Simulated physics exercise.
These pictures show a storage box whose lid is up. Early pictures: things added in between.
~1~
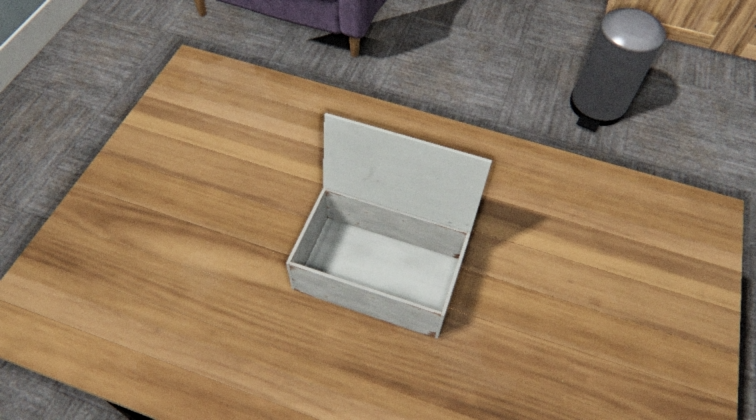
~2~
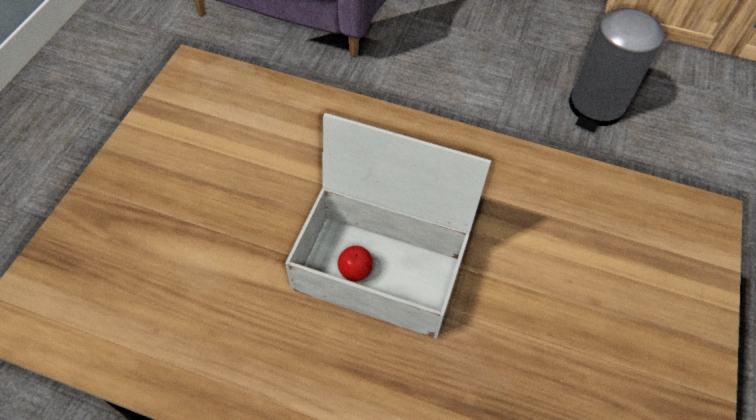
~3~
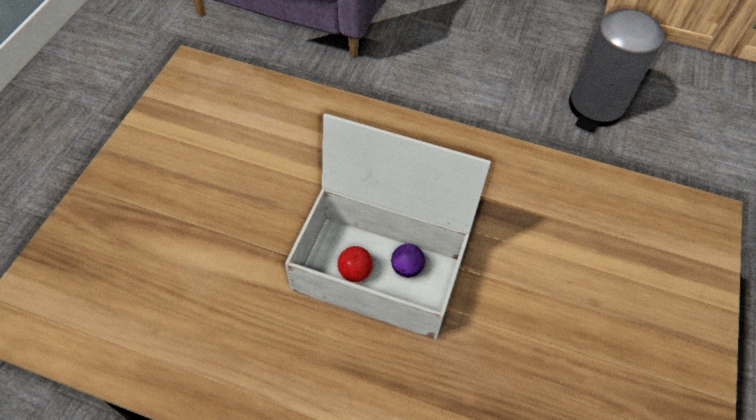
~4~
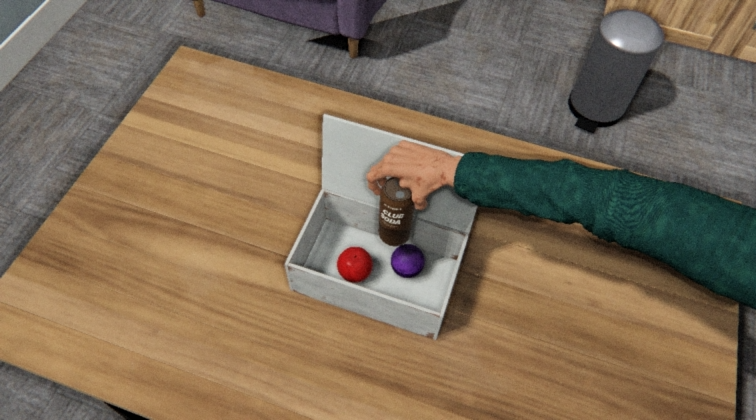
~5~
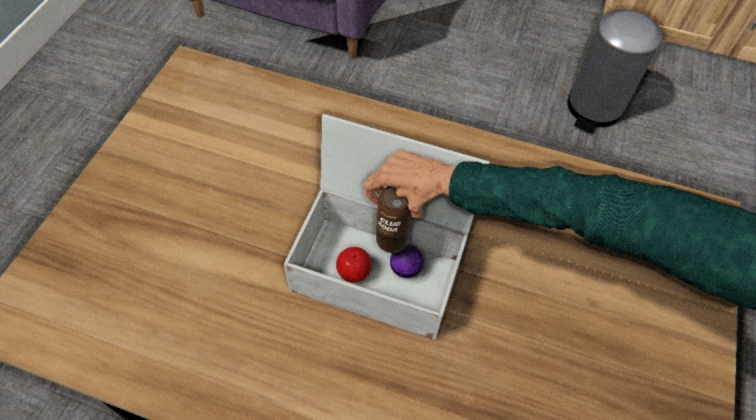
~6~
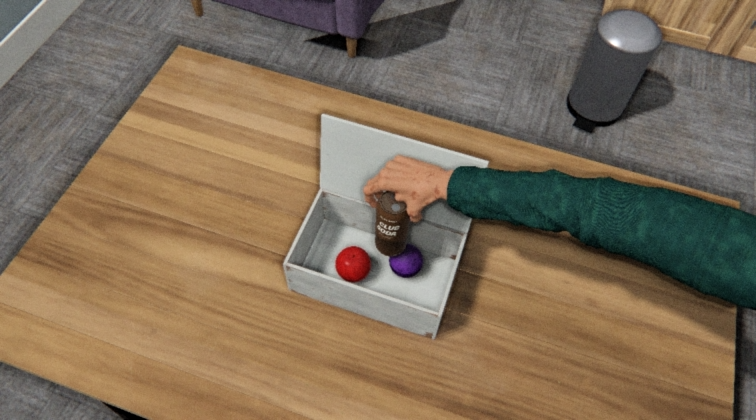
We see an open, empty box on a wooden table, then a round red object inside it and a purple one to its right, before a green-sleeved arm reaches in from the right and slightly lowers a brown container behind them.
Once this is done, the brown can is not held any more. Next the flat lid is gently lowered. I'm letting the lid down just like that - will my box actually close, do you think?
Shuts.
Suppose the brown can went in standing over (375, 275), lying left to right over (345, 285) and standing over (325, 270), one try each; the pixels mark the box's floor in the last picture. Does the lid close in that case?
First try: It shuts flat; second try: It sits on the rim; third try: It stays ajar.
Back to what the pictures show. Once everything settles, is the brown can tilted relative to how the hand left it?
In the end, it winds up askew.
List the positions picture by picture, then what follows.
The last thing is not in view yet, in the first picture.
The last thing is not in view yet; red apple (355, 263), in the second picture.
The last thing is not in view yet; red apple (355, 264), in the third picture.
On its way; brown can (397, 213); red apple (355, 264), in the fourth picture.
On its way; brown can (393, 221); red apple (354, 265), in the fifth picture.
Put in, still held; brown can (392, 225); red apple (353, 264), in the sixth picture.
Then, 0.40 s after the last picture, brown can on its side near (369, 235); purple ball rolled about its own width.
Then, 1.40 s after the last picture, lid 72° above the rim; brown can on its side near (362, 255); red apple rolled about its own width; purple ball rolled a little.
Then, 1.90 s after the last picture, lid 26° above the rim; brown can on its side near (362, 256); red apple rolled about its own width; purple ball rolled a little.
At rest, lid shut; tipped over in the box, brown can; moved from the start, red apple; purple ball in place. Seen from the same camera at the end, brown can near (362, 256).
